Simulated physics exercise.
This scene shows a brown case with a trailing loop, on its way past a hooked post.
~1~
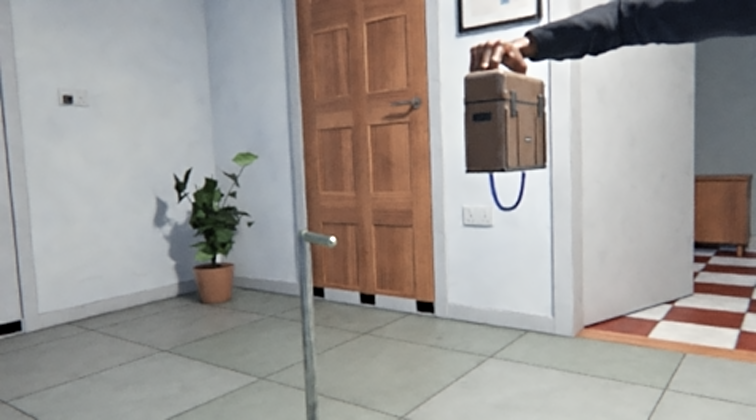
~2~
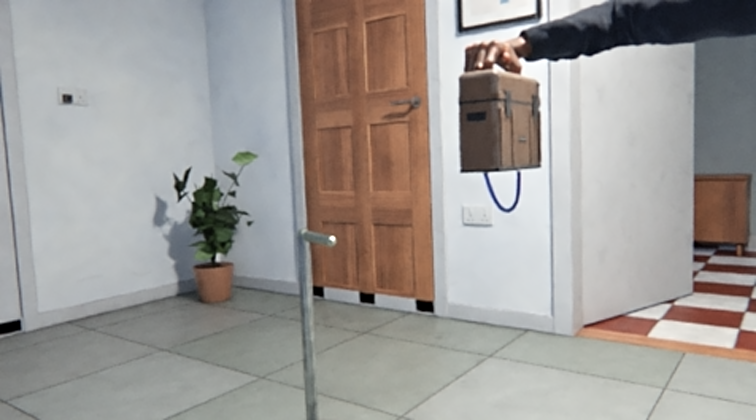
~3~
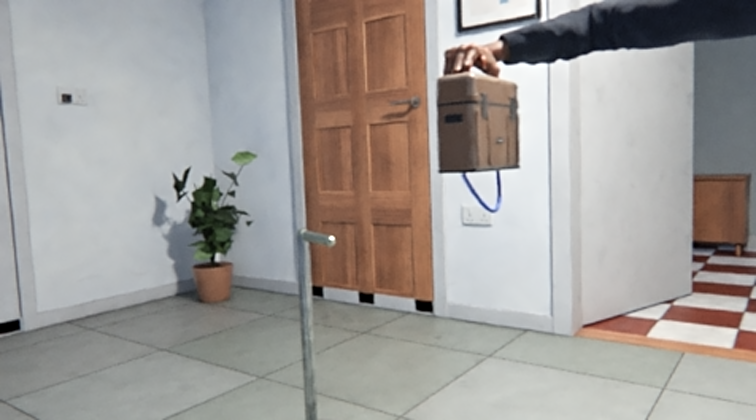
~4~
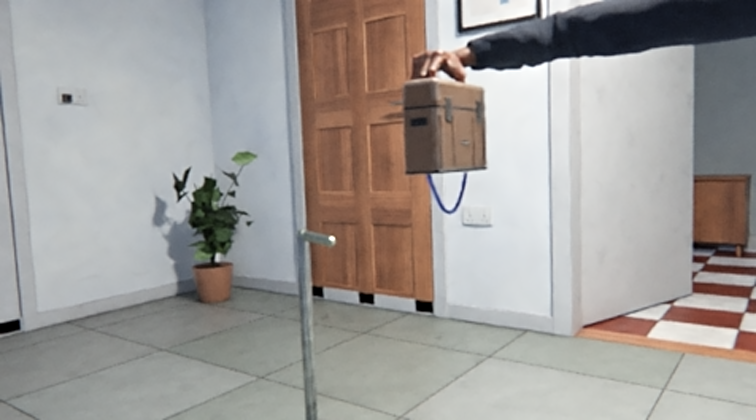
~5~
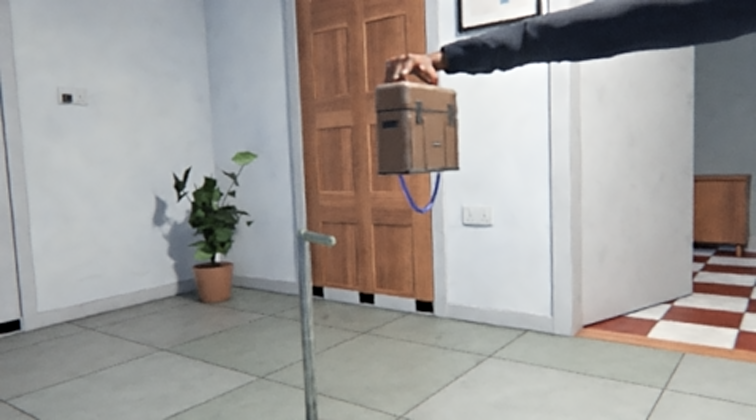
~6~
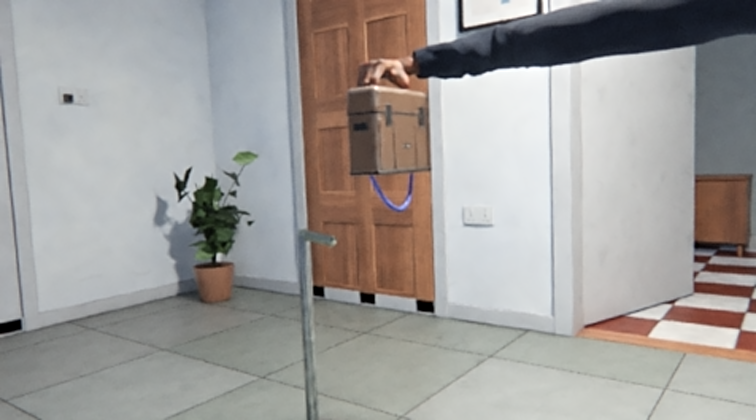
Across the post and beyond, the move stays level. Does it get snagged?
No.
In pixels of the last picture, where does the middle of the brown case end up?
When everything has stopped, it's close to pixel (210, 145).
Then, 0.32 s past the final frame, case nearing the post near (344, 135).
Then, 0.86 s past the final frame, case over the post near (276, 141).
Then, 1.40 s past the final frame, case past the post near (219, 145).
When it is over, case past the post near (210, 145). The brown case passes clear.
